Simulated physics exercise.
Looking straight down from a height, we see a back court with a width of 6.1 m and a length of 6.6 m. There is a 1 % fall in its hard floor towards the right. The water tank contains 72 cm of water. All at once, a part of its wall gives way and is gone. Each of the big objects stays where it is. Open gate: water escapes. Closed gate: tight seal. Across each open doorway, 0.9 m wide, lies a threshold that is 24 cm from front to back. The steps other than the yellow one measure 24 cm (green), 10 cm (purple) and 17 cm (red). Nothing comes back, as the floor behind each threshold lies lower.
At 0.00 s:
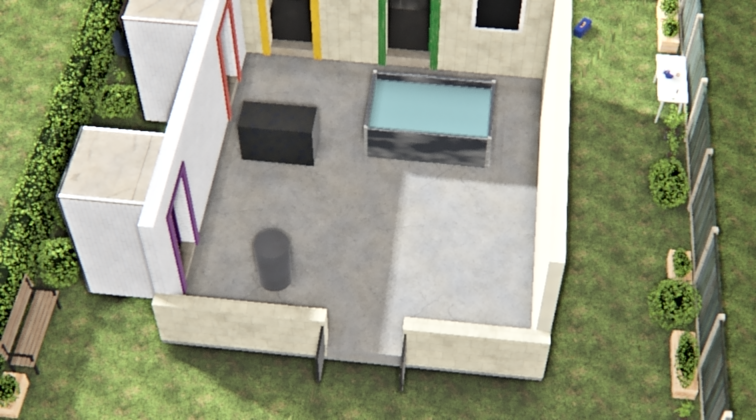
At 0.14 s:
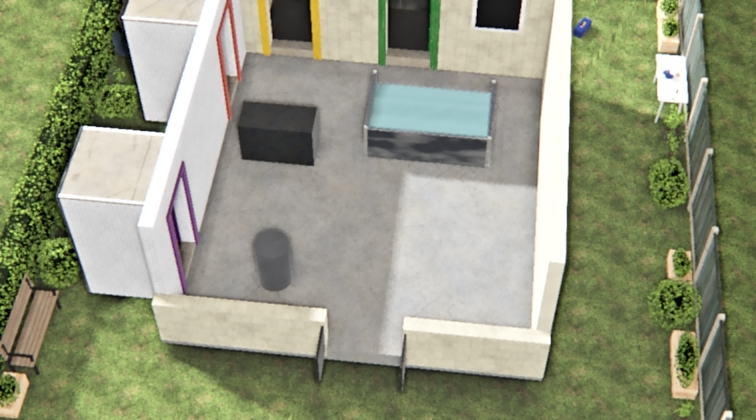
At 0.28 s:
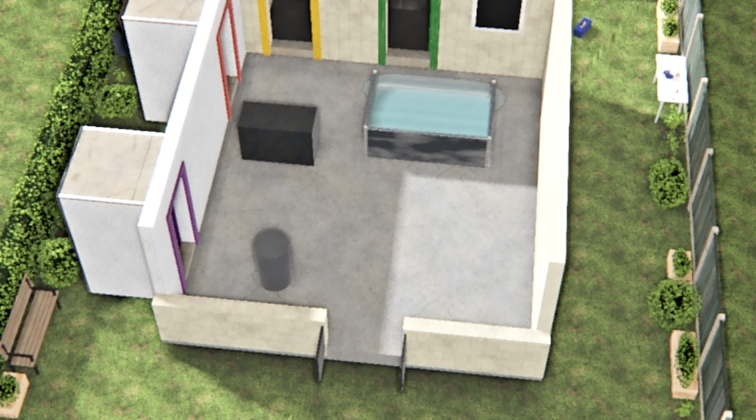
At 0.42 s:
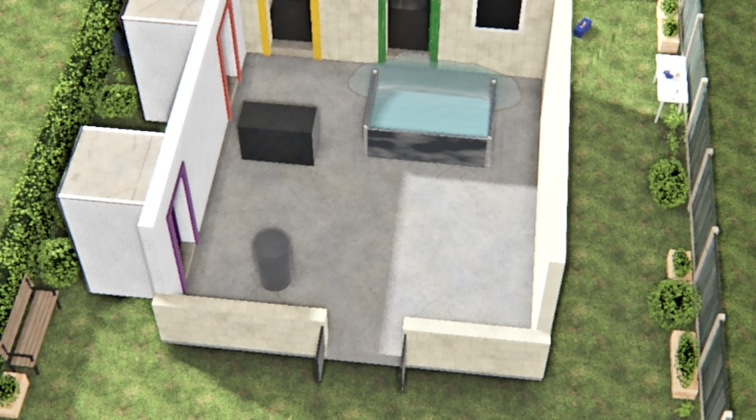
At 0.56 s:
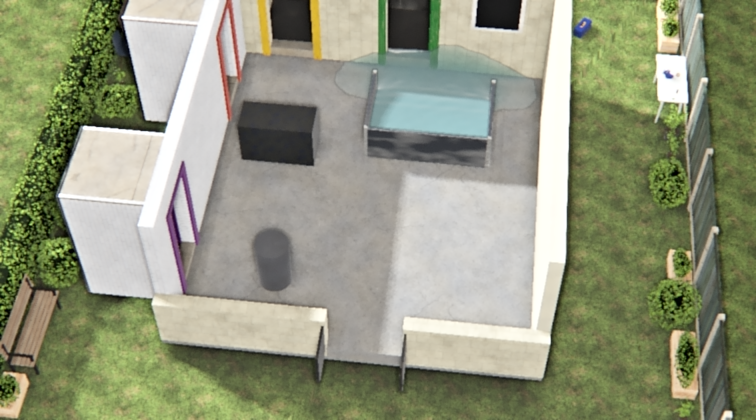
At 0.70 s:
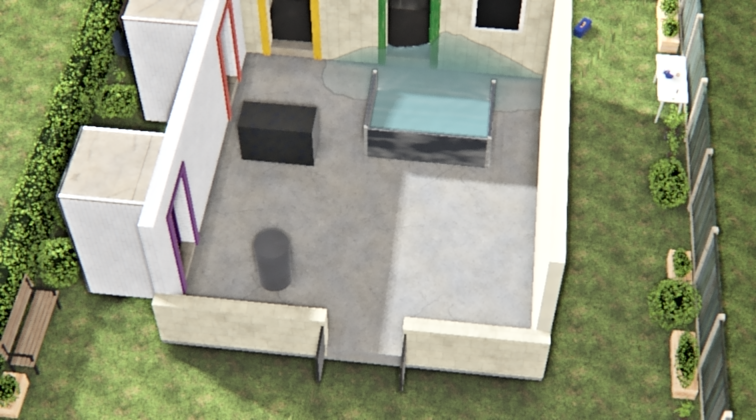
A walled back court with a grey floor lies among lawns, seen from high above by a camera that stays still. A glass-sided tank of pale blue water stands near the far wall, right of a black box, with a dark cylinder nearer, and red, yellow, green and purple doorways around. Water pours out on the tank's far side and spreads thinly left and right, reaching the green doorway.
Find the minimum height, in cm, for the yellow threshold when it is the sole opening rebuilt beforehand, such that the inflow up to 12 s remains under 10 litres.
The minimum height is about 8.5 cm.
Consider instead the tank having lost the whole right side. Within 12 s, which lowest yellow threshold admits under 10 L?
It needs to be about 9.5 cm high.
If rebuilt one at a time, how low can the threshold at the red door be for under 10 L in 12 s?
Red: Roughly 16 cm.
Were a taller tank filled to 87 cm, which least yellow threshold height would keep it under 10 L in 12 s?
Then a height close to 10.5 cm.
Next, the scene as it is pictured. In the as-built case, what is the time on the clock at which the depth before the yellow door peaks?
That happens close to 5.5 s on the clock.
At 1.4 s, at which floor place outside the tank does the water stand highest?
At about pixel (535, 82).
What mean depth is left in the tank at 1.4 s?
About 26 cm.
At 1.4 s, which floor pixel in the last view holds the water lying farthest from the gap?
In the last picture, around (246, 55).
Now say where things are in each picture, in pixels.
The first frame shows still water, 72 cm deep, in the water tank at (431, 108); the yellow door at (290, 20) is dry.
In the second frame, water pours out on the far side and has run 0.3 m, to a hidden place; about 9 cm deep outside, 72 cm at the back.
In the third frame, the front is at a hidden place, 0.8 m from the gap on the far side; 1.7 m2 of floor is wet, 67 cm left at the back.
In the fourth frame, the front is at (413, 56), 1.1 m from the gap on the far side; 3.0 m2 of floor is wet, 61 cm left at the back.
In the fifth frame, the gap is on the far side, the front 1.3 m out at (530, 79); the back of the water tank holds 59 cm.
In the sixth frame, the front is at (330, 61), 1.5 m from the gap on the far side; 3.7 m2 of floor is wet, 54 cm left at the back; the yellow door at (290, 20), 3.2 m from the gap, is still 0.8 m from the nearest water.
After 1.4 s water covers 15 % of the floor, deepest (57 cm) near (535, 82); 7 cm at the yellow door, 0 litres in over its 20 cm threshold.
After 3.0 s water covers 45 % of the floor, deepest (24 cm) near (535, 88); 7 cm at the yellow door, 0 litres in over its 20 cm threshold.
After 12.0 s water covers 100 % of the floor, deepest (10 cm) near (526, 278); 6 cm at the yellow door, 0 litres in over its 20 cm threshold.
At the yellow door as built, the water arrived by 1.0 s and peaked near 12 cm at 5.6 s.
With a threshold of 7 cm, 24 litres would have come in within the 12 s; with 9.5 cm, 6 litres. So under 10 litres takes about 8.5 cm.
